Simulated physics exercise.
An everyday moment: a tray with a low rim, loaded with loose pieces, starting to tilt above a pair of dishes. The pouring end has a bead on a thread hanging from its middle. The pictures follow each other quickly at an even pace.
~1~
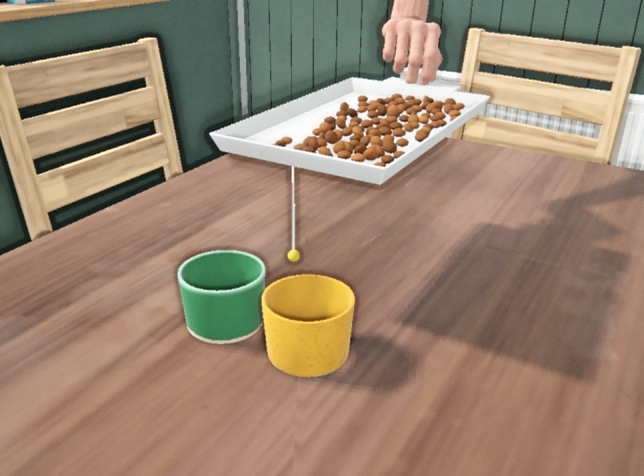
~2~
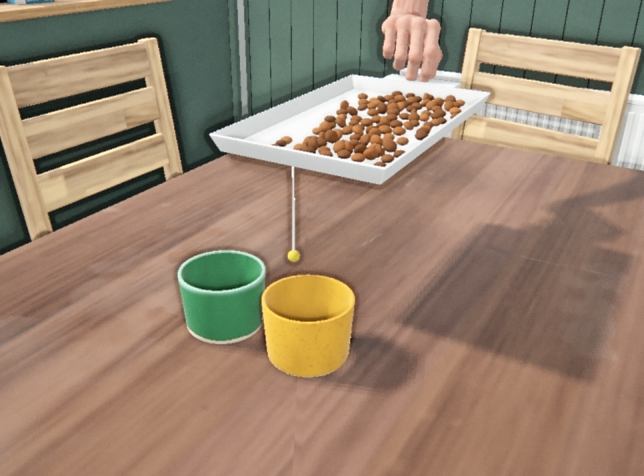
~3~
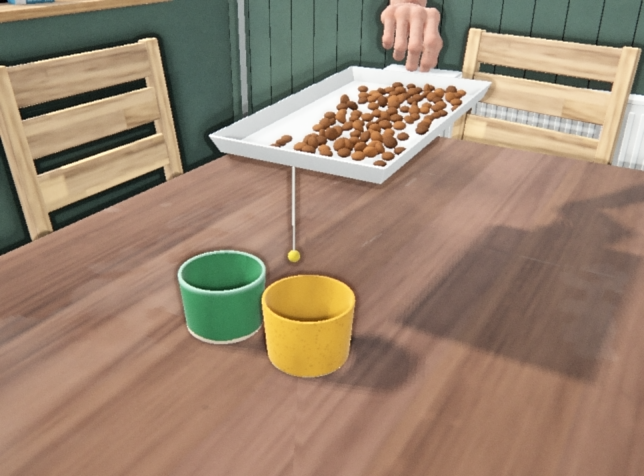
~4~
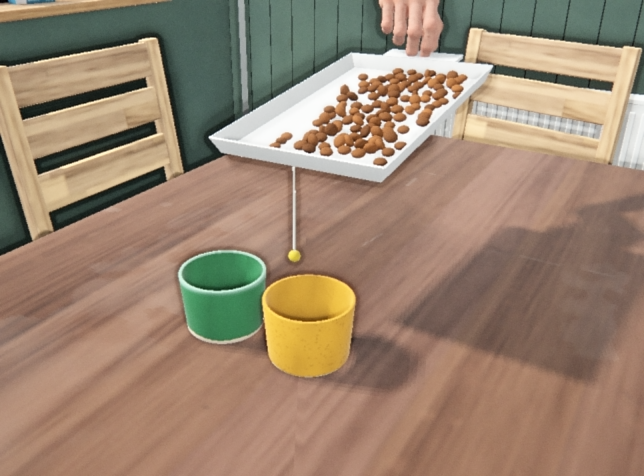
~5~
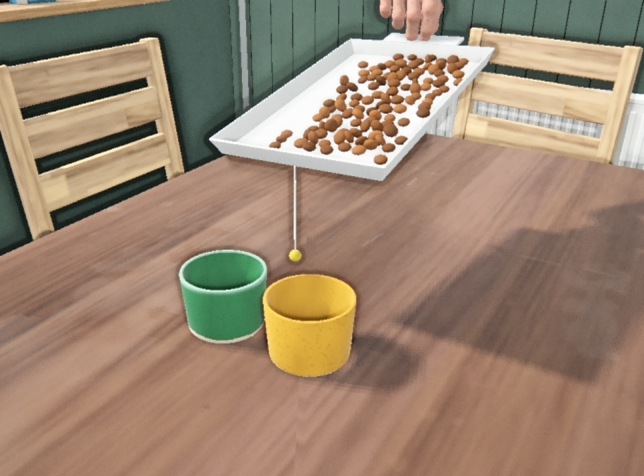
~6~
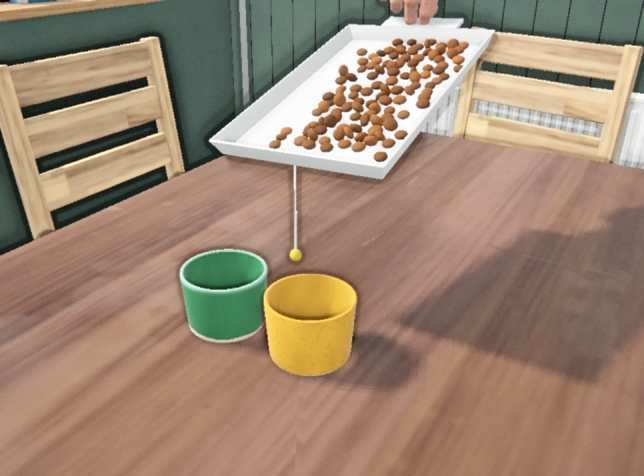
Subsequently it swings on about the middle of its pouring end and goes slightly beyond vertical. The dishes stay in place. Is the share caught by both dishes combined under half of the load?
No, it is above half.
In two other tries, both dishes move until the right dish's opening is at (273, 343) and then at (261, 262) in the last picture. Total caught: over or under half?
Result, first setup: A minority share; second setup: A minority share.
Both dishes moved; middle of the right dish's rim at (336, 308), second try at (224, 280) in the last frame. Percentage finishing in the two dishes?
Around 50 % followed by around 50 %.
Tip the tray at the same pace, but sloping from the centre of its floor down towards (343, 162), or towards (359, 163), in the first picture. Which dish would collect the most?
Well, the one to the right comes out on top first, then the one to the right.
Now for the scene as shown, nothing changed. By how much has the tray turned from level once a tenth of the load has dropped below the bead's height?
The tilt is near 65° by then.
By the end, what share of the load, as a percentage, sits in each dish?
At the end, 40 percent of the load sits in the left dish and 20 percent in the right dish.
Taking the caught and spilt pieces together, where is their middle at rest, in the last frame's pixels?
At about (228, 323), give or take.
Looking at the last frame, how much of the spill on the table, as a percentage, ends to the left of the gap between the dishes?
Close to 90 %.
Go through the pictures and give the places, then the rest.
Corners of the pouring end at (220, 133) and (381, 165), level; middle of the load at (385, 124), bits of dog kibble; left dish at (196, 311); right dish at (284, 343); bead on its thread at (294, 256), in the first frame.
Corners of the pouring end at (220, 133) and (381, 165), level; middle of the load at (385, 123), in the second frame.
Corners of the pouring end at (220, 134) and (381, 164), tipped barely, lowest at the left corner; middle of the load at (386, 117), in the third frame.
Corners of the pouring end at (219, 136) and (380, 163), tipped a little, lowest at the left corner; middle of the load at (386, 108), in the fourth frame.
Corners of the pouring end at (219, 137) and (380, 162), tipped a little, lowest at the left corner; middle of the load at (386, 99), in the fifth frame.
Corners of the pouring end at (219, 138) and (380, 161), tipped clearly, lowest at the left corner; middle of the load at (385, 90); left dish at (199, 310); right dish at (286, 342), in the sixth frame.
Soon after the last picture, tray tipped steeply; nearly all on the tray; a stray few in the air.
A little later, tray tipped right over; about a quarter on the tray; a small part in the right dish; about a quarter in the left dish; about a quarter outside both; a small part in the air.
Later still, tray tipped past a quarter turn; about a quarter in the right dish; about half in the left dish; about a third outside both.
At rest, tray tipped past a quarter turn; about a quarter in the right dish; about half in the left dish; about a third outside both.
